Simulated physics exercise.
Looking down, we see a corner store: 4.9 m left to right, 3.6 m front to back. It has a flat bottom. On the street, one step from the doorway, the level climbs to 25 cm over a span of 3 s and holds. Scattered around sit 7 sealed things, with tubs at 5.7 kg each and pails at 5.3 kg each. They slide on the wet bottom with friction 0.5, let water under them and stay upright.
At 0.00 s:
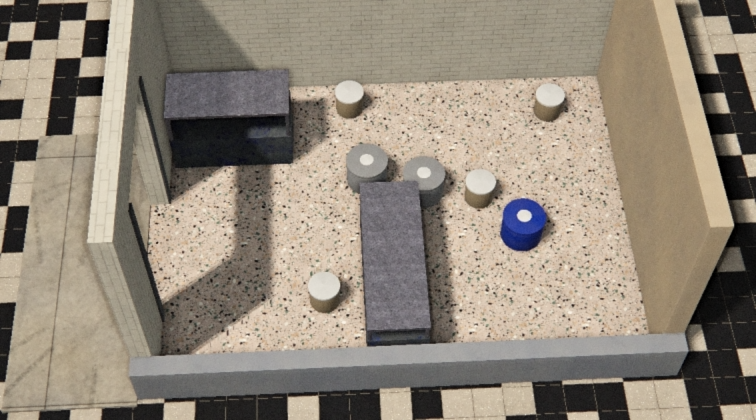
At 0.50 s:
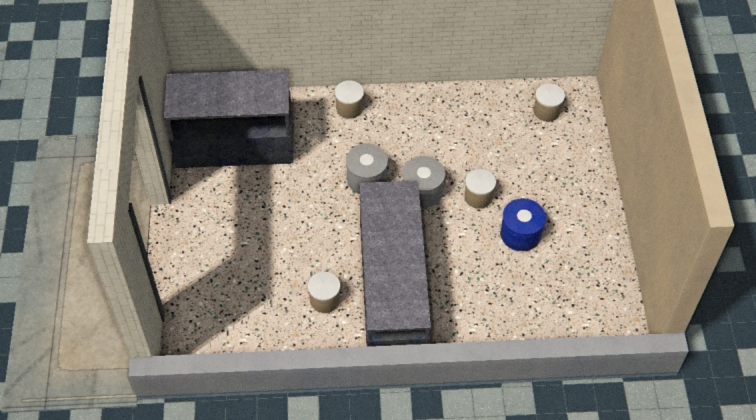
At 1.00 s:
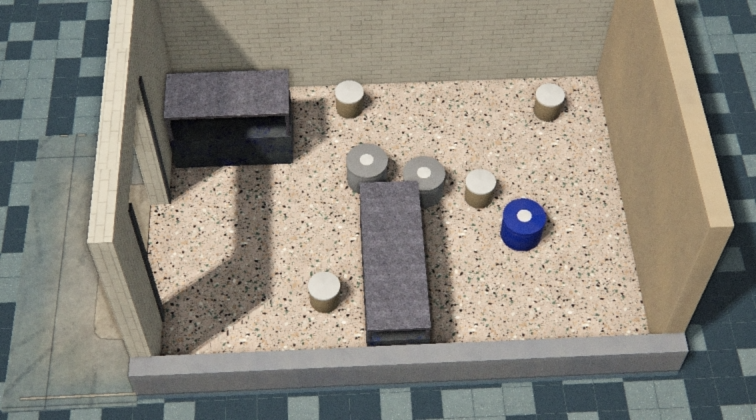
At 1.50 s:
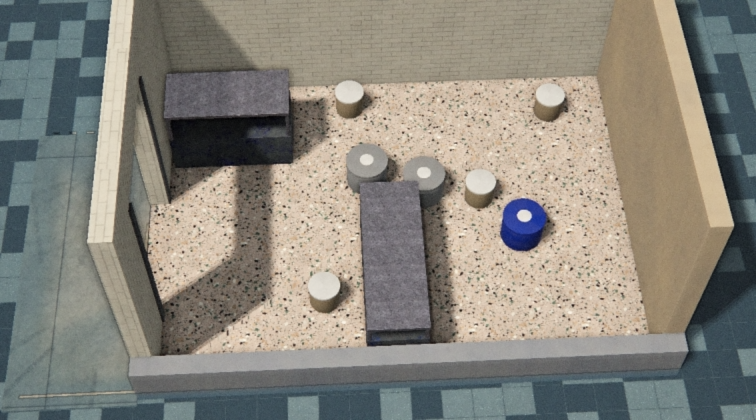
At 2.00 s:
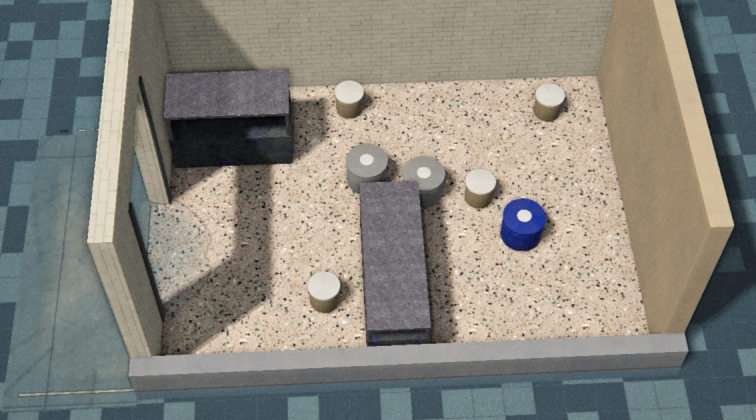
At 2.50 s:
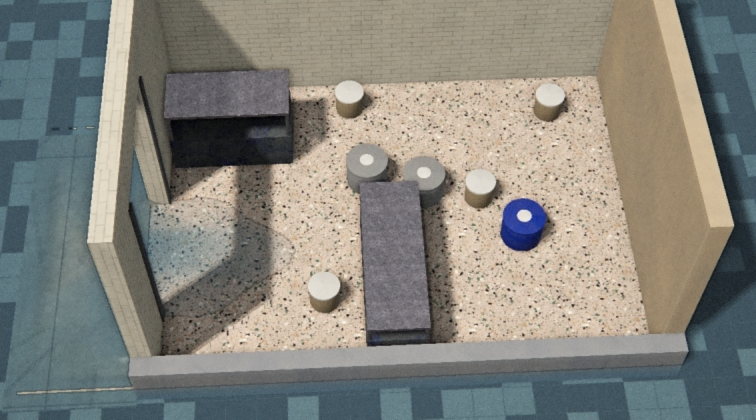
Water spread over the paving outside the shop, then came through the doorway on the left and fanned a little way across the speckled floor, while the blue tub and everything else inside stayed put.
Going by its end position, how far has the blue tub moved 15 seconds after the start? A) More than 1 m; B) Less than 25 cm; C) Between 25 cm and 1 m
Option C: Between 25 cm and 1 m.
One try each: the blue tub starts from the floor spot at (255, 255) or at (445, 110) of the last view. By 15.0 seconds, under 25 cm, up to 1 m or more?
So, one try each: It goes a long distance the first time and goes a long distance the second.
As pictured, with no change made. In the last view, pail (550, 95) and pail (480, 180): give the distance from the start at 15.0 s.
One is off by 120 cm, the other by 50 cm, in the order asked.
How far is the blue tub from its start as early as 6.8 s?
0 cm, give or take.
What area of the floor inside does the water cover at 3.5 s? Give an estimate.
Some 5.0 m2 of it.
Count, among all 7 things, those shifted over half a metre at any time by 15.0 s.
Answer: 7.
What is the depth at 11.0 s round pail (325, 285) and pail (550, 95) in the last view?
Depths: Near 13 cm, then near 14 cm.
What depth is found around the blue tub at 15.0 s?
Depth: About 15 cm.
After 3.5 s the blue tub is near (524, 216), 0.0 m from its start, aground; 0 afloat.
After 6.8 s the blue tub is near (524, 216), 0.0 m from its start, aground; 5 afloat.
After 11.0 s the blue tub is near (468, 236), 0.7 m from its start, afloat; 7 afloat.
After 15.0 s the blue tub is near (531, 273), 0.8 m from its start, afloat; 7 afloat.
